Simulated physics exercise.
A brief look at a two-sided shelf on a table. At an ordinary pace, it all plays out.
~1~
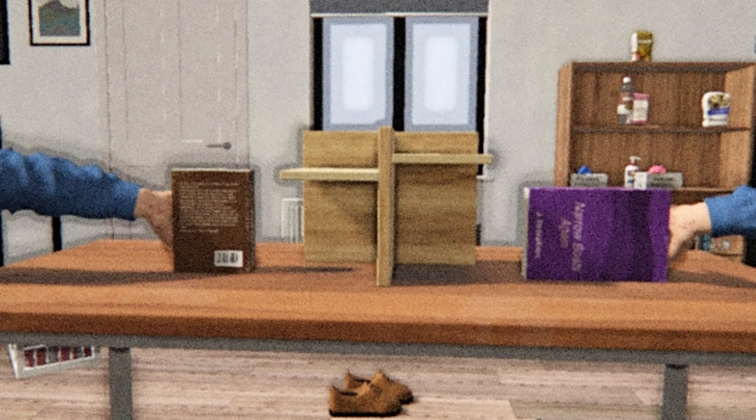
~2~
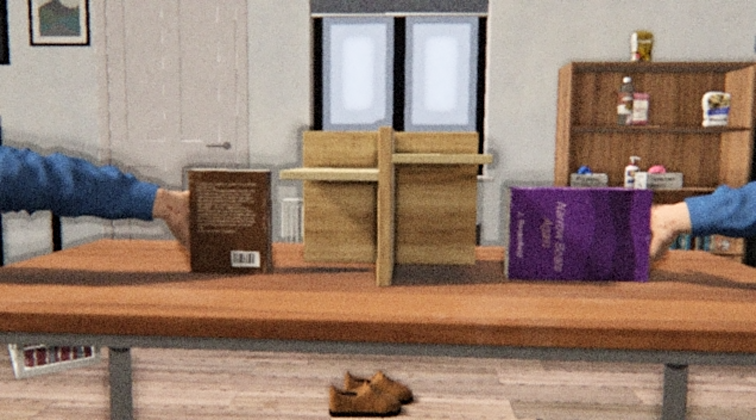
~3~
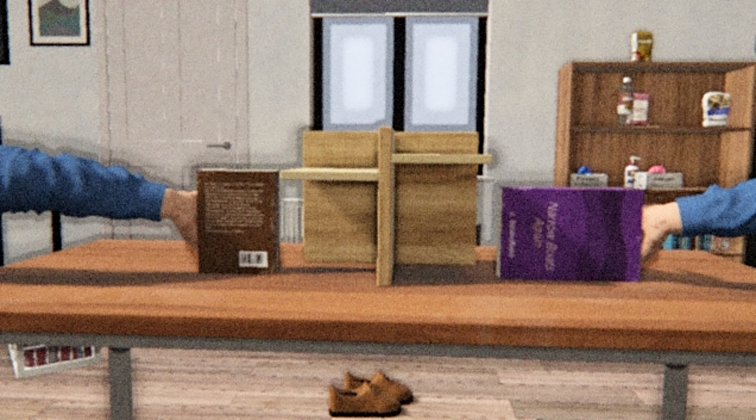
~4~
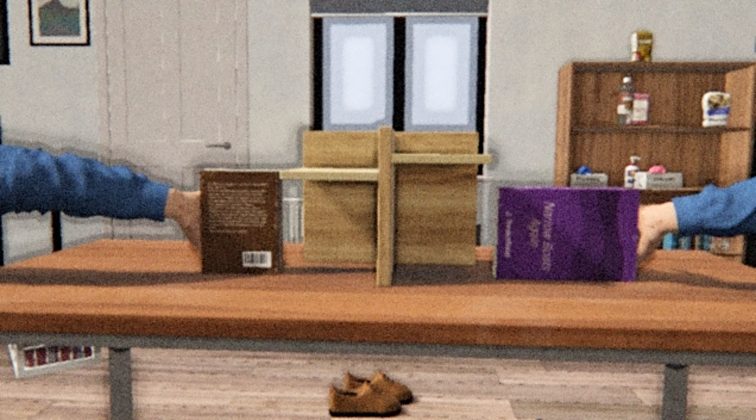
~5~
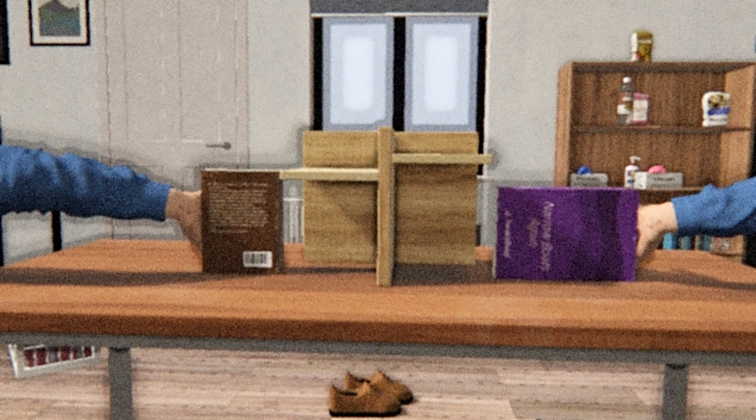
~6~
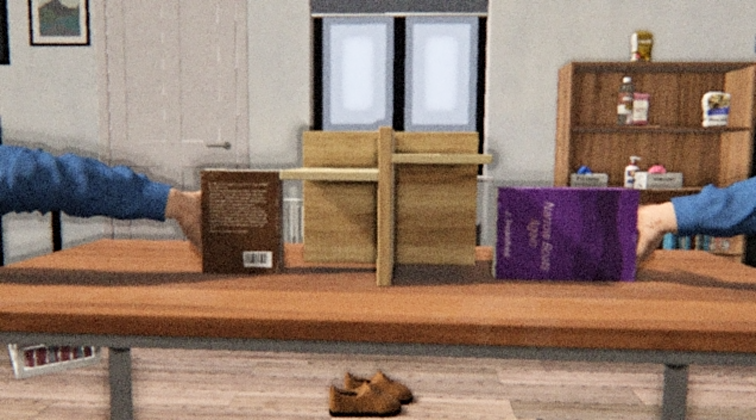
The footage shows a wooden two-sided shelf on a table as two hands slide a brown book from the left and a purple book from the right a short way inward, then hold them nearly still beside it.
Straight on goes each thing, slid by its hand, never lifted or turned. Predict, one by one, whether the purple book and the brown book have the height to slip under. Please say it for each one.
At the end, the purple book gets through; the brown book gets held up.
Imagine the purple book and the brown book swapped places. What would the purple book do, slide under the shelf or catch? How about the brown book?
The purple book passes beneath, and then the brown book passes beneath.
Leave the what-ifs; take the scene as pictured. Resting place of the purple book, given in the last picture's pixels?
(468, 232).
Then, 0.44 s past the last view, purple book sliding up to the opening near (530, 233); brown book stopped at the opening near (255, 222).
Finally, the purple book goes under, near (468, 232); the brown book stops at the shelf, near (255, 222).
